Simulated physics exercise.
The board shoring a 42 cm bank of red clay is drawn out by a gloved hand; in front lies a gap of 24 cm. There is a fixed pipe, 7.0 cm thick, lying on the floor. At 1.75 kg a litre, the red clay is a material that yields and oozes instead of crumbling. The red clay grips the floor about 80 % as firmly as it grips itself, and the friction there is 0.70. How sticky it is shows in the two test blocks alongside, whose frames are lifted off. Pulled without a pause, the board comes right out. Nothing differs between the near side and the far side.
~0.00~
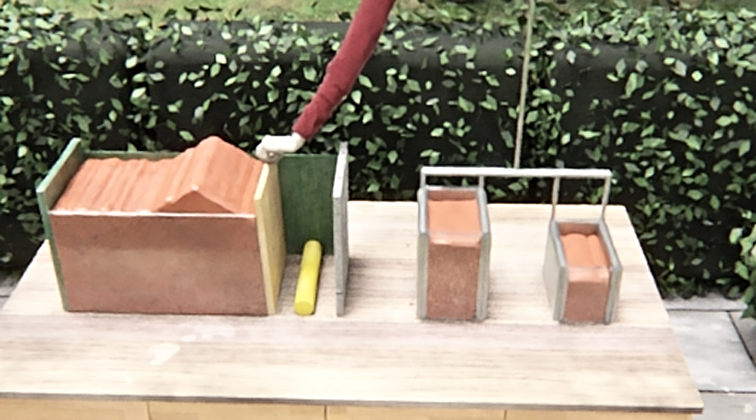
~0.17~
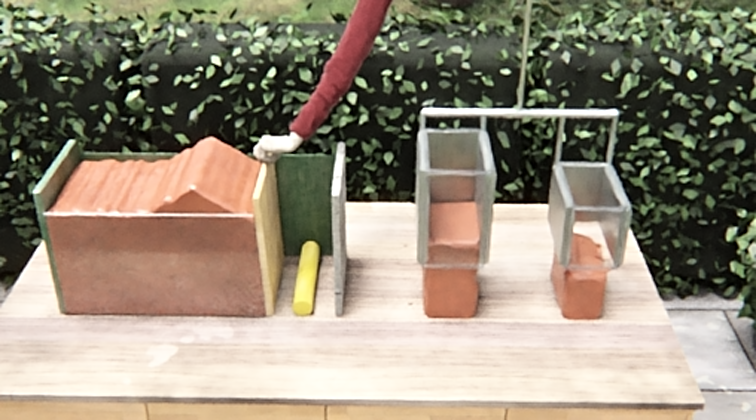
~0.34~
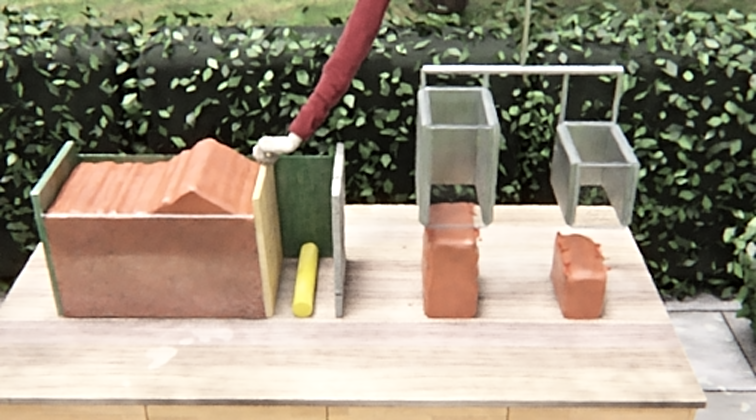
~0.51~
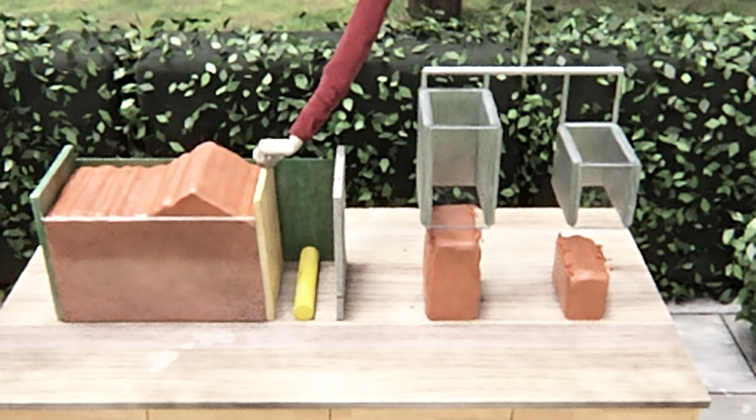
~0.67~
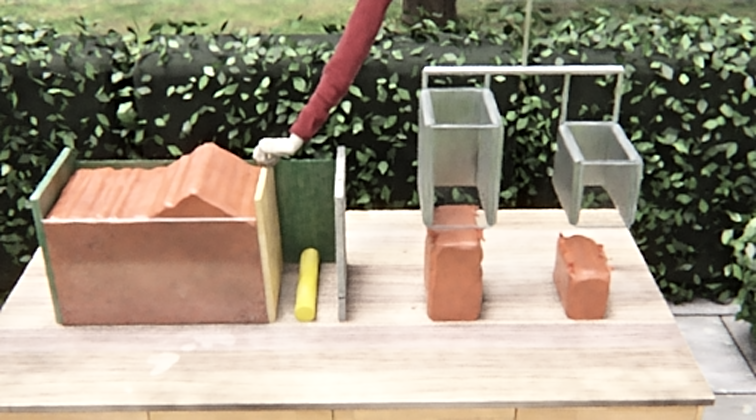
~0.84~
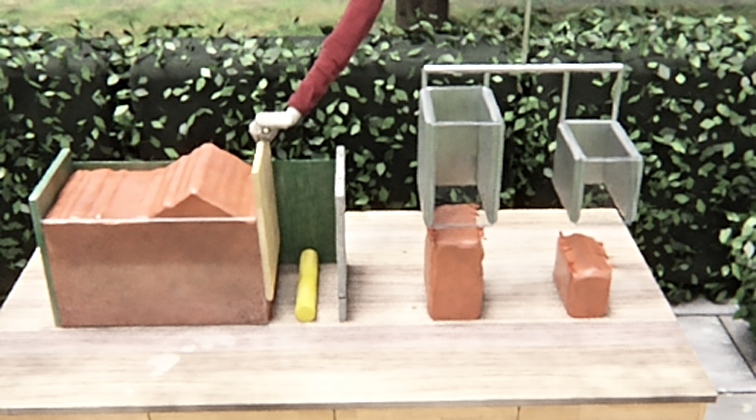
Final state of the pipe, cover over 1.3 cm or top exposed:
Top exposed.
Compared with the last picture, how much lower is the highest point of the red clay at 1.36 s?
The gap comes to about 0.5 centimetres.
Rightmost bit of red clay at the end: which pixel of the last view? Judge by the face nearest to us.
Roughly at the pixel (293, 317).
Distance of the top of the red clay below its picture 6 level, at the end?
Roughly 8.5 cm.
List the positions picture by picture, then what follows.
Top of the board at (256, 215), not yet moved; highest point of the red clay at (186, 191); test blocks 33 cm, 19 cm high (left to right), in the first picture.
Top of the board at (254, 215), not yet moved; highest point of the red clay at (184, 191); test blocks 33 cm, 19 cm high (left to right), in the second picture.
Top of the board at (254, 215), not yet moved; highest point of the red clay at (183, 192); test blocks 32 cm, 19 cm high (left to right), in the third picture.
Top of the board at (255, 217), not yet moved; highest point of the red clay at (184, 194); test blocks 32 cm, 19 cm high (left to right), in the fourth picture.
Top of the board at (256, 216), moved 6 mm; highest point of the red clay at (185, 195); test blocks 32 cm, 19 cm high (left to right), in the fifth picture.
Top of the board at (253, 189), moved 10 cm; highest point of the red clay at (185, 195); test blocks 32 cm, 19 cm high (left to right), in the sixth picture.
By 1.08 s, the face still stands and nothing lies on the pipe.
By 1.36 s, the face still stands and nothing lies on the pipe.
By 1.64 s, the fallen stuff reaches 7 % of the way across and nothing lies on the pipe.
By 1.92 s, the fallen stuff reaches 19 % of the way across and nothing lies on the pipe.
By 2.39 s, at the end, the fallen stuff reaches 35 % of the way across and nothing lies on the pipe.
